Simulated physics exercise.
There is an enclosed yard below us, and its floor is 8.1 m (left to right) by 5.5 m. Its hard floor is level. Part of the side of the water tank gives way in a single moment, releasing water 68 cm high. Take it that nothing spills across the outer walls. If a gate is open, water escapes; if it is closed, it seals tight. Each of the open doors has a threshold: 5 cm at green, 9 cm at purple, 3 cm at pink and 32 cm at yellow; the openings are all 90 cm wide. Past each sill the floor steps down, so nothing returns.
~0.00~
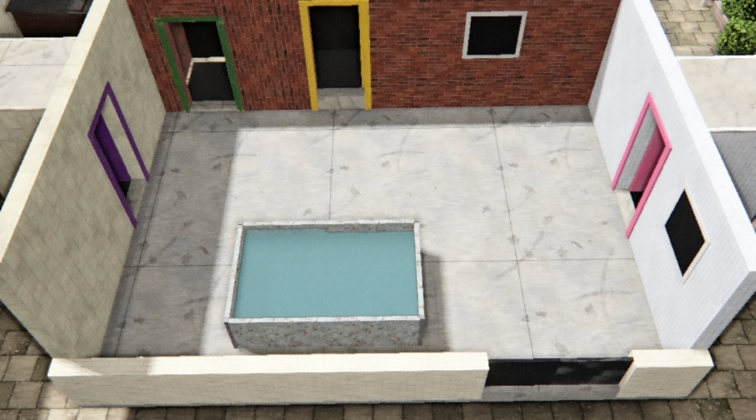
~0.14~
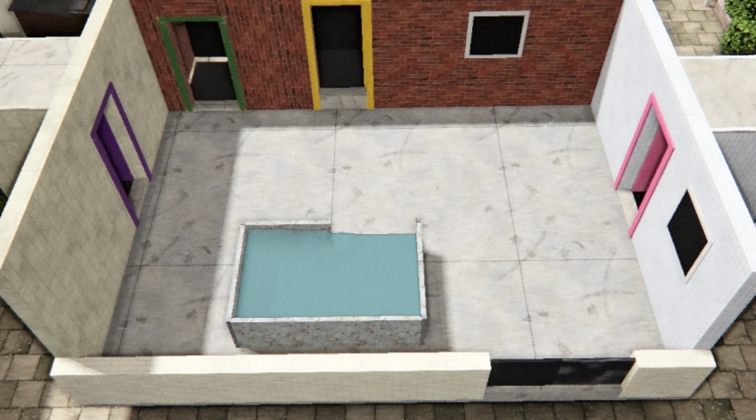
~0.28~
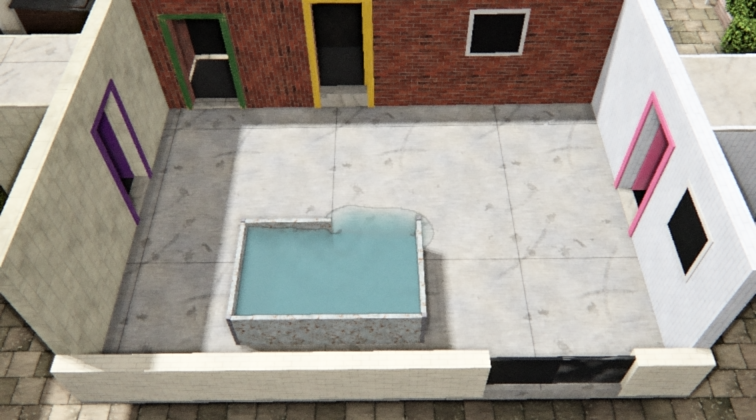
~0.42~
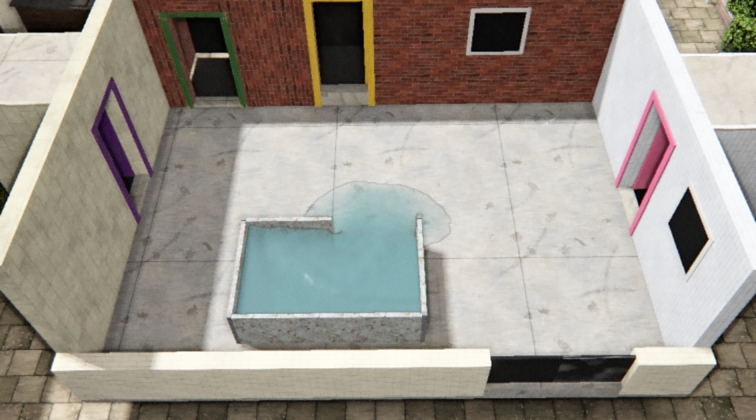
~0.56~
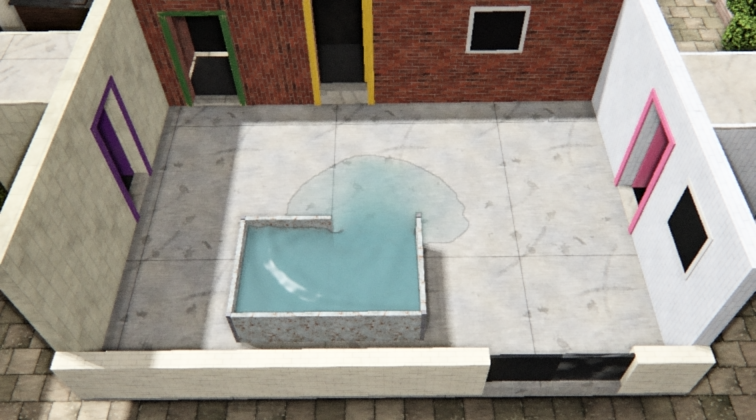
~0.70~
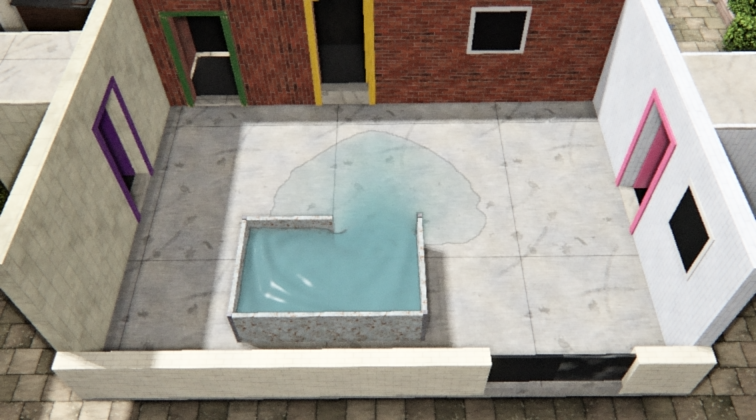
The video shows a walled yard with a water tank standing full and still, until part of its far side gives way and water pours out, spreading across the pale floor in a widening, rounded sheet toward the brick wall.
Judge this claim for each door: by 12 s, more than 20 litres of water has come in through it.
Verdicts: The green door, true; the purple door, false; the pink door, true; the yellow door, false.
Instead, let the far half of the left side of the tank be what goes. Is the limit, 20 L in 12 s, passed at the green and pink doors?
Short answer, against that limit: Green overshoots, pink is fine.
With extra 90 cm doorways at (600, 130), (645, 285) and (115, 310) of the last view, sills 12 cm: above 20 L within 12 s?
Result in order - more than that, not enough, not enough.
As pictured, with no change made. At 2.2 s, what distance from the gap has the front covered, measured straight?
That comes to near 5.2 m out.
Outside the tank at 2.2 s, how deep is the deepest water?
Roughly 30 cm.
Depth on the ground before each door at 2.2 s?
Depths: Green door 6 cm, purple door 0 cm, pink door 0 cm, yellow door 28 cm.
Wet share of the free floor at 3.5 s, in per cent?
50 %.
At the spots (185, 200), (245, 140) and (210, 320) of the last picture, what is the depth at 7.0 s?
Roughly 6, 4, 4 cm.
After 1.4 s water covers 30 % of the floor and is deepest (36 cm) near (400, 237); green door not reached, purple door not reached, pink door not reached, yellow door 27 cm at the sill, 0 L in.
After 2.2 s water covers 35 % of the floor and is deepest (30 cm) near (396, 106); green door 6 cm at the sill, 0 L in, purple door not reached, pink door not reached, yellow door 28 cm at the sill, 0 L in.
After 3.5 s water covers 50 % of the floor and is deepest (30 cm) near (585, 104); green door 7 cm at the sill, 3 L in, purple door 3 cm at the sill, 0 L in, pink door not reached, yellow door 19 cm at the sill, 0 L in.
After 7.0 s water covers 95 % of the floor and is deepest (14 cm) near (622, 370); green door 8 cm at the sill, 33 L in, purple door 7 cm at the sill, 0 L in, pink door 6 cm at the sill, 25 L in, yellow door 9 cm at the sill, 0 L in.
After 12.0 s water covers 100 % of the floor and is deepest (12 cm) near (327, 373); green door 6 cm at the sill, 59 L in, purple door 4 cm at the sill, 0 L in, pink door 4 cm at the sill, 49 L in, yellow door 5 cm at the sill, 0 L in.
